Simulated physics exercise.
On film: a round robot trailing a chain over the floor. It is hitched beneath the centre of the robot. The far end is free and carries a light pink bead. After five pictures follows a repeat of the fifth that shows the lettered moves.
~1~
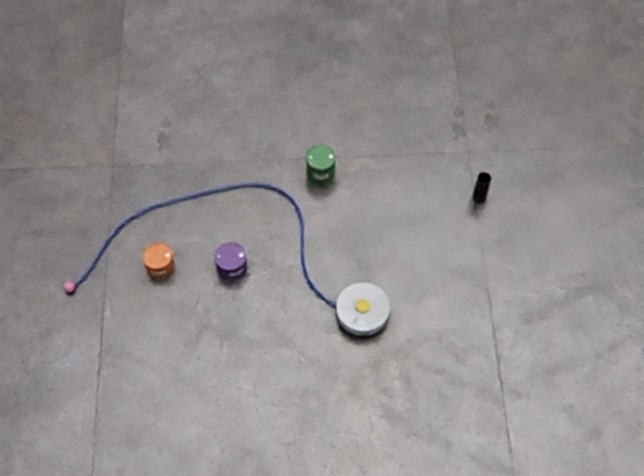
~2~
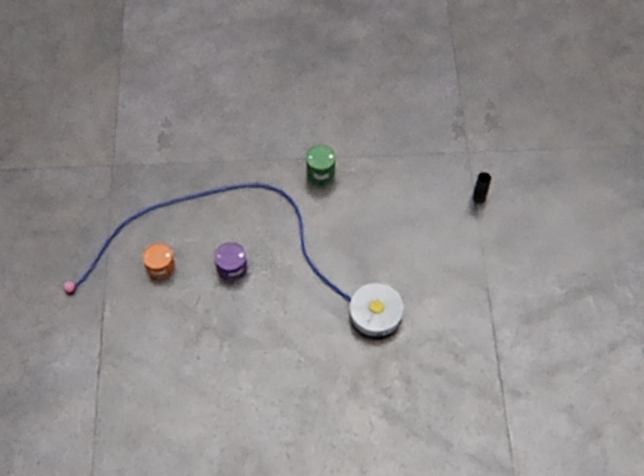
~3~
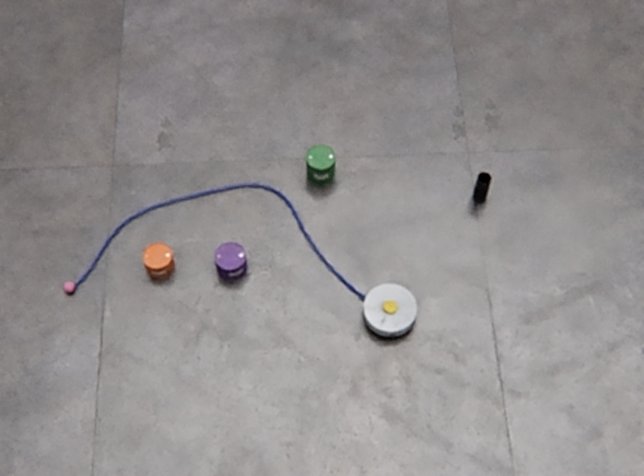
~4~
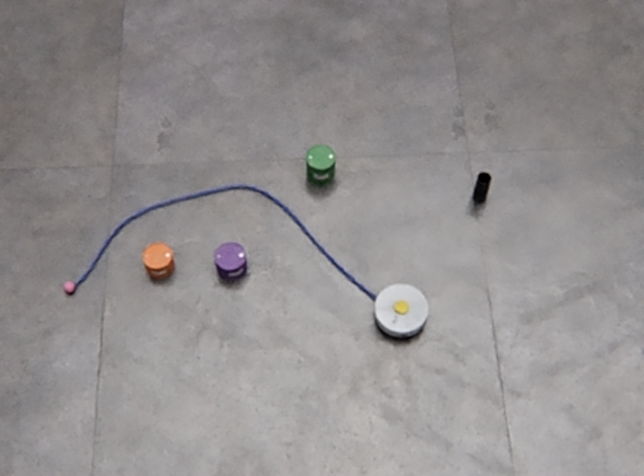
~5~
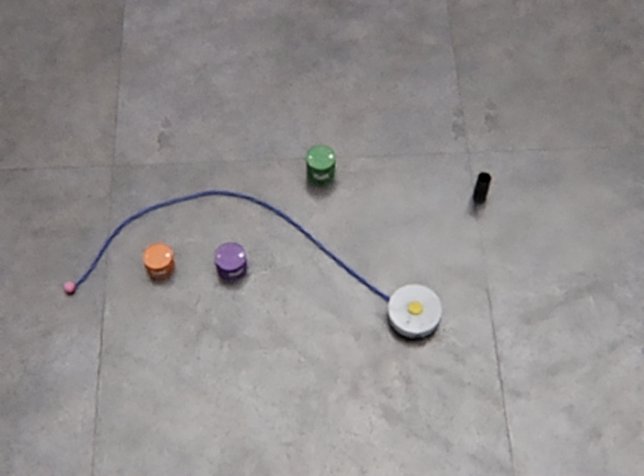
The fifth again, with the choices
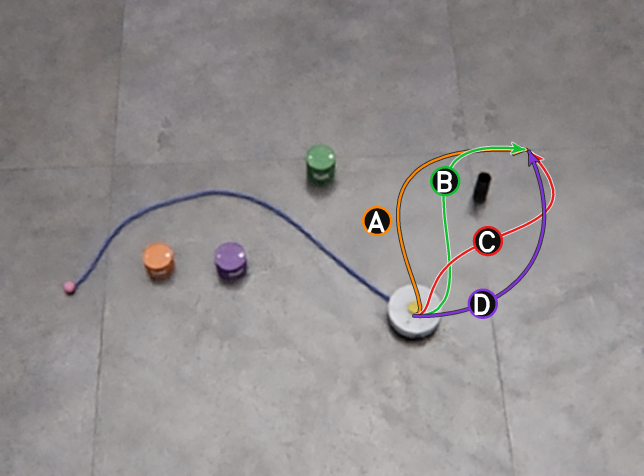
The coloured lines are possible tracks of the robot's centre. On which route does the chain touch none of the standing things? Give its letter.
Choose route B.
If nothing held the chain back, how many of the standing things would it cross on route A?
One.
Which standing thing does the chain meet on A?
It is the green keg.
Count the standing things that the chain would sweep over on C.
In all, one.
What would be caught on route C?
It is the black post.
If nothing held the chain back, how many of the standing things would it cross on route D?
In all, three.
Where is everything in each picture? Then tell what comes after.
In the first picture, purple pot (231, 261); black post (482, 188); robot (363, 310).
In the second picture, robot (376, 310); green keg (321, 165).
In the third picture, robot (390, 311); purple pot (231, 261).
In the fourth picture, robot (401, 311); free end (69, 287).
In the fifth picture, robot (415, 312); orange tub (159, 261); purple pot (231, 261); black post (482, 188).
On the copy, A from (414, 316) via (403, 189) to (526, 150); B from (414, 316) via (444, 212) to (524, 149); C from (414, 316) via (504, 234) to (531, 153); D from (414, 316) via (531, 263) to (529, 152).
On B. First, robot (448, 234), middle of the chain (245, 215), free end (70, 287).
Then, robot (463, 151), middle of the chain (260, 210), free end (72, 285).
Finally, robot (530, 145), middle of the chain (325, 192), free end (122, 250); nothing has been touched.
By contrast, A meets the green keg; C meets the black post; D meets the orange tub, purple pot and black post.
